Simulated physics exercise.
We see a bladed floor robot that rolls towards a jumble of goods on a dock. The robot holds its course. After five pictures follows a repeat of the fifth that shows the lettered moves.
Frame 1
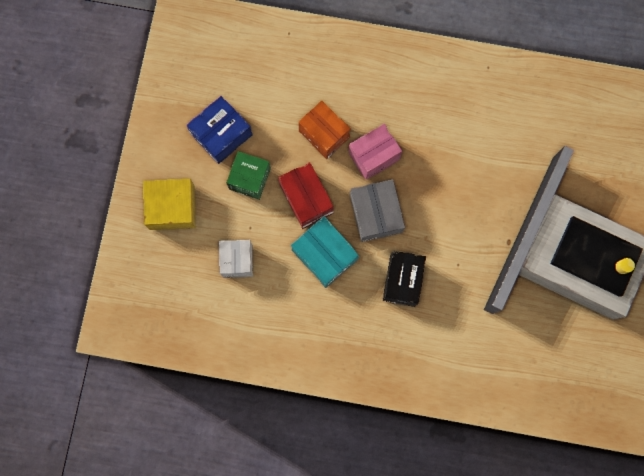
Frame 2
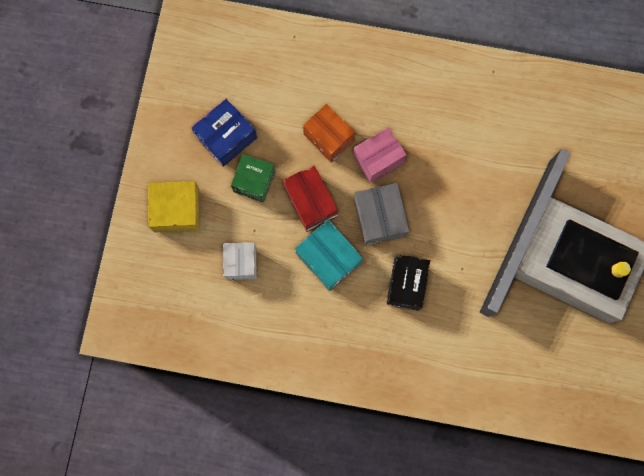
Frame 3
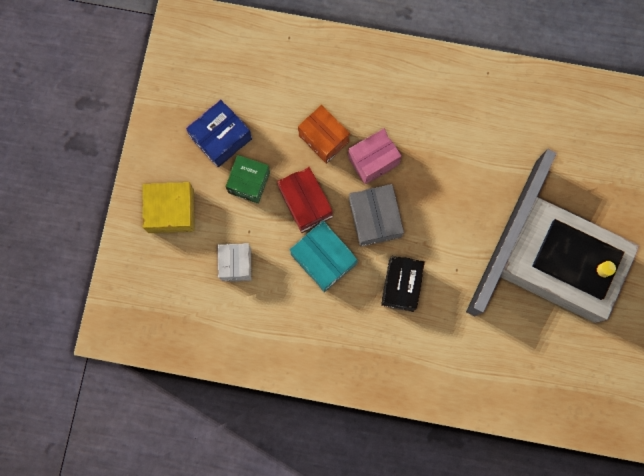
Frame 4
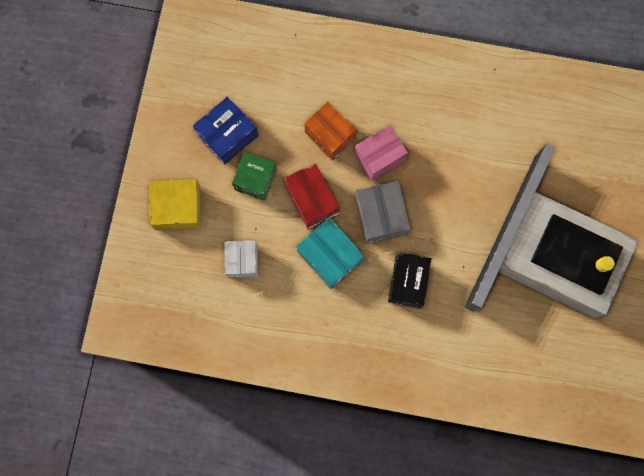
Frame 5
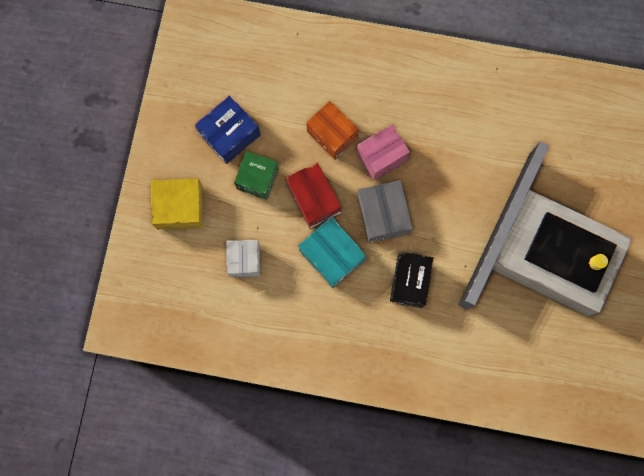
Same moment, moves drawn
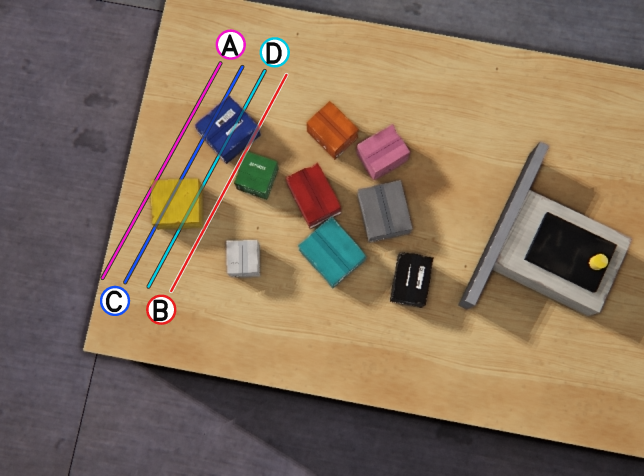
On a wooden dock, a bladed robot rolls slowly left towards scattered colourful boxes.
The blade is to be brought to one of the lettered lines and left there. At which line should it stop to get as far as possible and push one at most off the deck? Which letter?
The farthest such stop is B.
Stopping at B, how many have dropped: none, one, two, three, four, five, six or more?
One.
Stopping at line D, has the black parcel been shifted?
By then, yes.
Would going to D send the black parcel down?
By then, no.
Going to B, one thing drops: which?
The yellow crate goes over.
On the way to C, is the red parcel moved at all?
Yes.
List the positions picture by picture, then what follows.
In the first frame, grey box (377, 211); white box (236, 259); yellow crate (170, 205).
In the second frame, robot (588, 256); red parcel (310, 198).
In the third frame, robot (573, 256); orange box (324, 135).
In the fourth frame, robot (572, 251); pink box (381, 154).
In the fifth frame, robot (565, 249); green box (257, 176); grey box (385, 212); white box (244, 259).
On the copy, A at (163, 168); B at (230, 180); C at (185, 172); D at (208, 176).
On B. First, robot (463, 230); black parcel (351, 266); turquoise parcel (305, 251).
Then, robot (362, 212); yellow crate (169, 199); blue parcel (217, 122).
Finally, robot (285, 198); yellow crate over the edge; green box (136, 152); one fallen.
By contrast, A drops six; C drops four; D drops two.
